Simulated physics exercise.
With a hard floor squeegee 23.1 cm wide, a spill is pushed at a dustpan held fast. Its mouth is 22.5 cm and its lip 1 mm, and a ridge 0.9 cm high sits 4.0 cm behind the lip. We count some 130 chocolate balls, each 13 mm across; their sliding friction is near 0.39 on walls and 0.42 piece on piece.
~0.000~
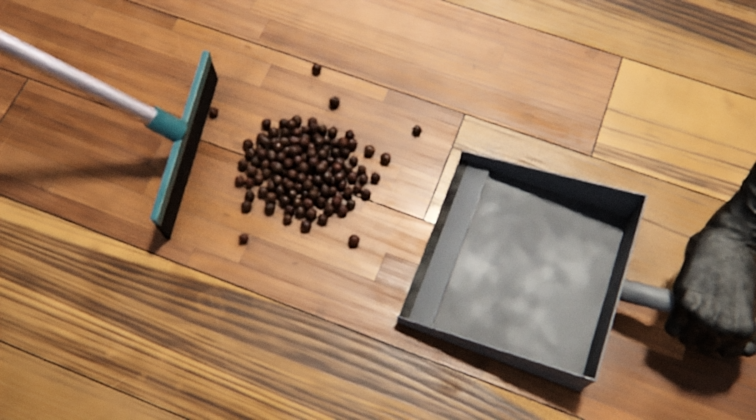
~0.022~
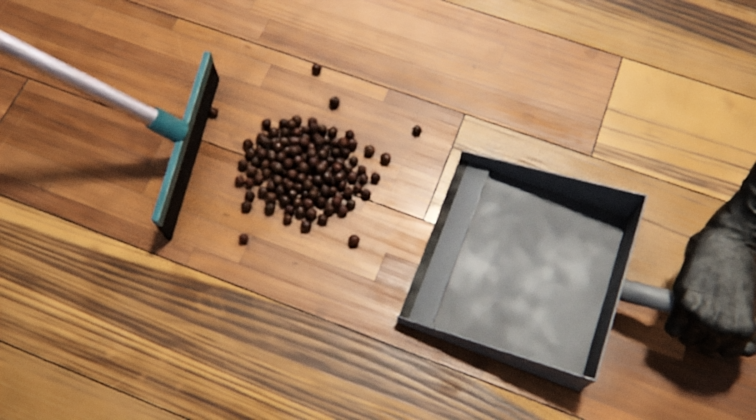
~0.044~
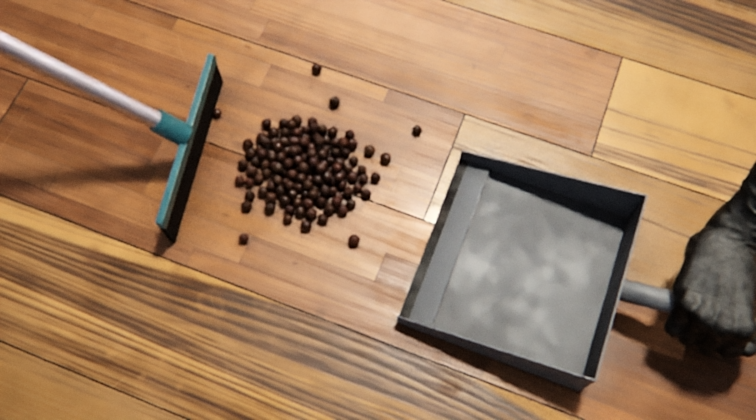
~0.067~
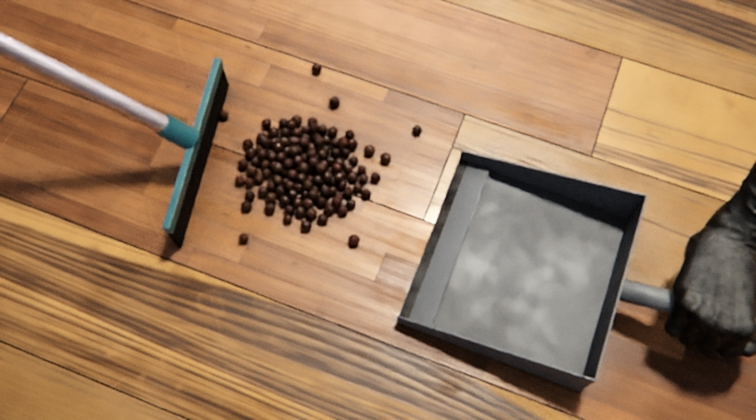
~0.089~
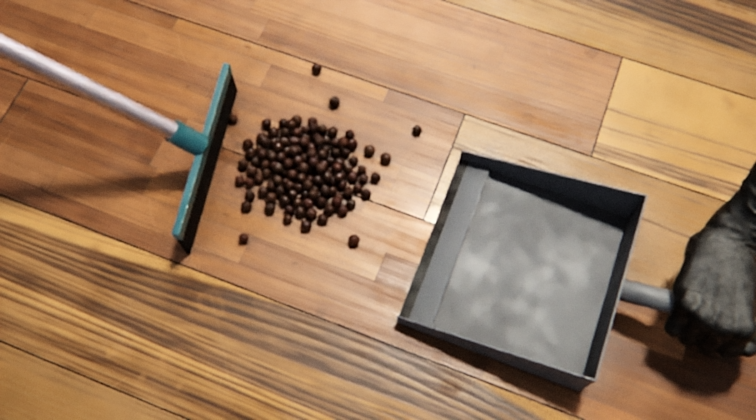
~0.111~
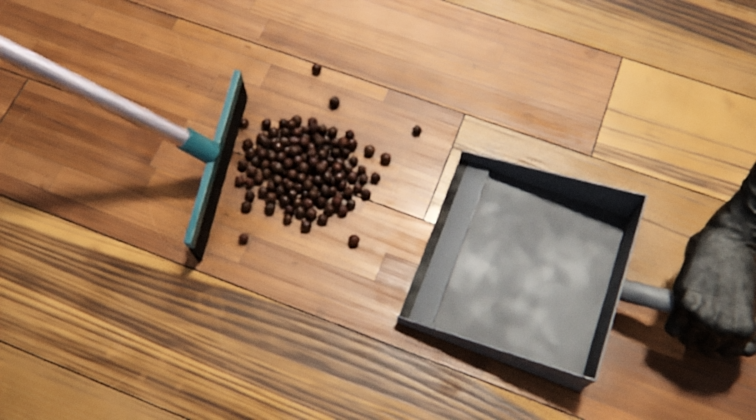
A dark gloved hand at the right edge holds the handle of a grey dustpan still on a brown wood-plank floor, seen from above. Left of the pan lies a loose pile of small dark brown balls, with a few strays around it, and a teal squeegee on a pale pole stands further left. The squeegee slides a short way right and slightly downward, nudging one stray ball and closing on the otherwise unmoving pile.
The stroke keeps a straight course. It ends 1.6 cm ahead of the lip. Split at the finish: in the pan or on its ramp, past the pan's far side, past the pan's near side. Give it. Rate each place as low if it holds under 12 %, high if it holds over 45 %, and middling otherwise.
In the pan or on its ramp - middling; past the pan's far side - middling; past the pan's near side - low.
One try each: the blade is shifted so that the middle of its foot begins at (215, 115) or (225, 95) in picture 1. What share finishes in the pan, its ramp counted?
Around 40 percent, then around 40 percent.
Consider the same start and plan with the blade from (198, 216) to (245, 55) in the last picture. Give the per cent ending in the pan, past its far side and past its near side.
Split: Pan = 30, far = 40, near = 5.
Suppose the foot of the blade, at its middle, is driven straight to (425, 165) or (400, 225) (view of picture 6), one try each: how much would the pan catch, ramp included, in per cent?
I'd expect about 40 percent, then about 40 percent.
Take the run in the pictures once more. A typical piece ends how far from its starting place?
It works out to roughly 18 cm.
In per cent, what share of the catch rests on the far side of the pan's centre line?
About 40 %.
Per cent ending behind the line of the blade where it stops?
Around 15 per cent.
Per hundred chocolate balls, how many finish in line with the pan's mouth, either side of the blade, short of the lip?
Share: Roughly 35 percent.
After 0.26 s, middle of the blade 15 cm from the lip; 0 % over the lip, far side 10 %, near side 0 %.
After 0.37 s, middle of the blade 6 cm from the lip; 0 % over the lip, far side 15 %, near side 0 %.
After 0.60 s, middle of the blade 4 cm from the lip; 35 % over the lip, far side 25 %, near side 5 %.
By 1.5 s all is still; pan 35 %, far side 25 %, near side 5 %, in front of the lip or behind the blade 35 %.
